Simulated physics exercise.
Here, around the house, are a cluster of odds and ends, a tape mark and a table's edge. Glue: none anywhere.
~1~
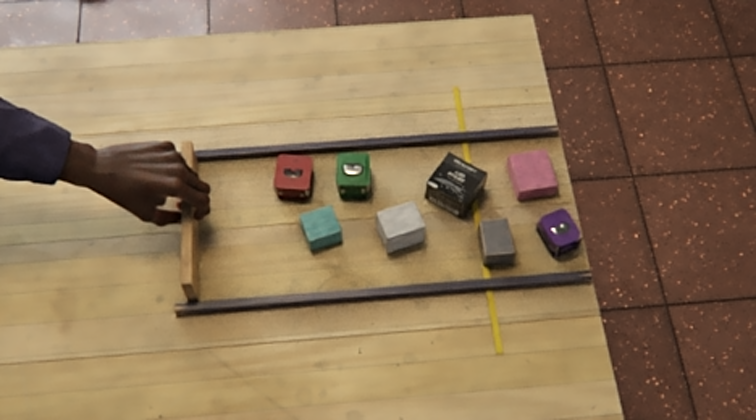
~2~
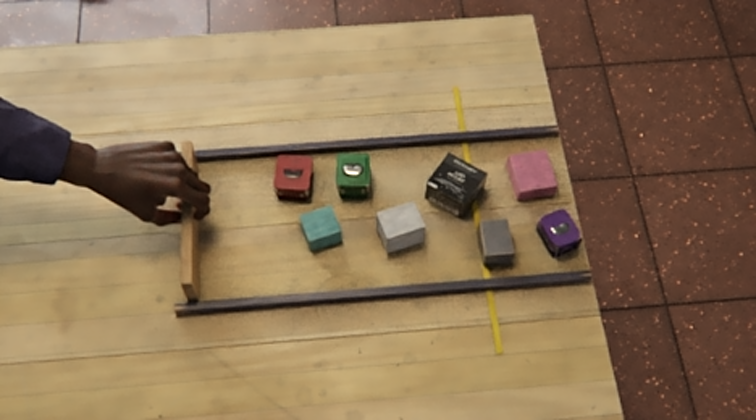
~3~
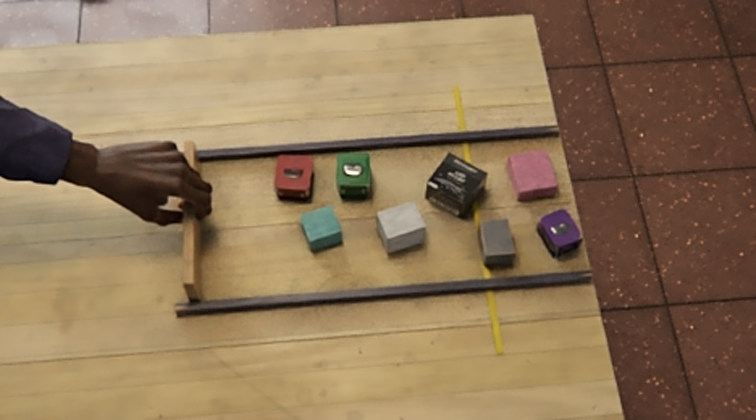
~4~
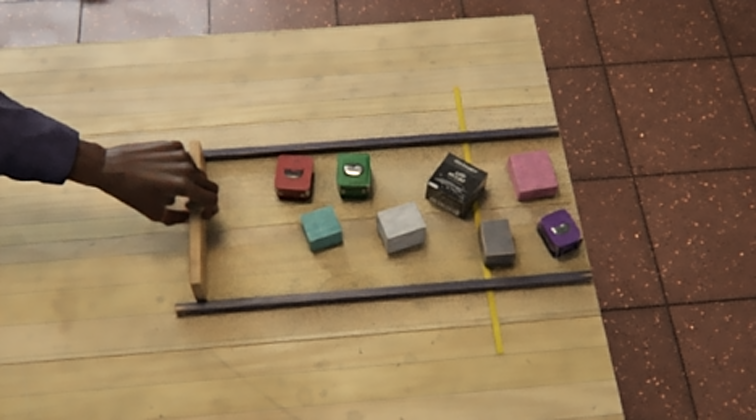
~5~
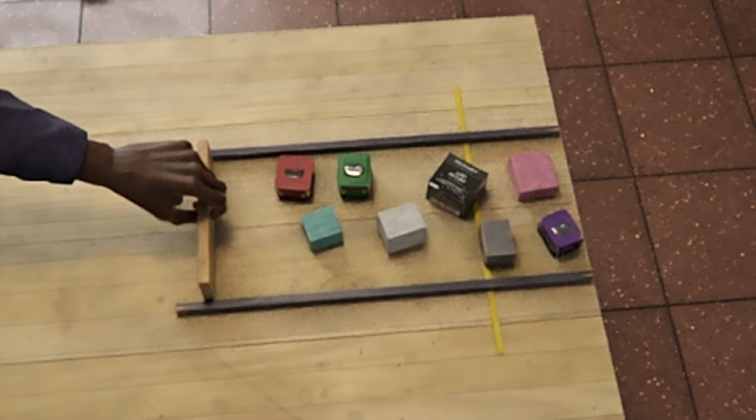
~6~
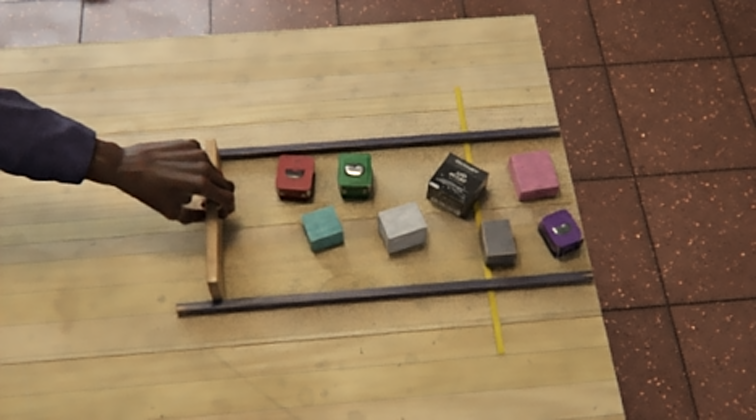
On a wooden tabletop above a tiled floor, a hand slides an upright wooden board slowly a short way right between two dark rails, while the coloured blocks and small cases near a yellow tape line stay in place.
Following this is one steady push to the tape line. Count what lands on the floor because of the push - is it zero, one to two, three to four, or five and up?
Once the push stops, one or two will be gone from the table.
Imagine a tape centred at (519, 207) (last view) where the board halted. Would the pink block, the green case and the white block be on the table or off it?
As for the pink block, it does not stay; the green case keeps its spot; the white block keeps its spot.
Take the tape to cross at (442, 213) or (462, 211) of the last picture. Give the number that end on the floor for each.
That would be 0, then 0.
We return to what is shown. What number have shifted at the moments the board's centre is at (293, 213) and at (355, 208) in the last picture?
At the first spot 1, then 4.
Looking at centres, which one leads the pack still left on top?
It's the pink block.
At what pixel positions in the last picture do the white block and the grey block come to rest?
Listed in order, first is (539, 228) and the other is (571, 249).
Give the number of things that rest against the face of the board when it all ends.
It touches 2.
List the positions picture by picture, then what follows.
Purple case (559, 233); pink block (532, 175); grey block (496, 242); board (190, 220); tape (476, 210), in the first picture.
Pink block (532, 175); red case (294, 178), in the second picture.
Grey block (496, 242); turquoise block (321, 228), in the third picture.
Purple case (559, 233); board (198, 219), in the fourth picture.
Pink block (533, 175); white block (401, 228), in the fifth picture.
Purple case (560, 234); pink block (533, 175); grey block (497, 243); board (214, 218); tape (477, 210), in the sixth picture.
Early on, none off yet; purple case at rest near (560, 234); pink block at rest near (533, 175); grey block at rest near (497, 243).
Finally, the number that fall off is one or two; lost, purple case.
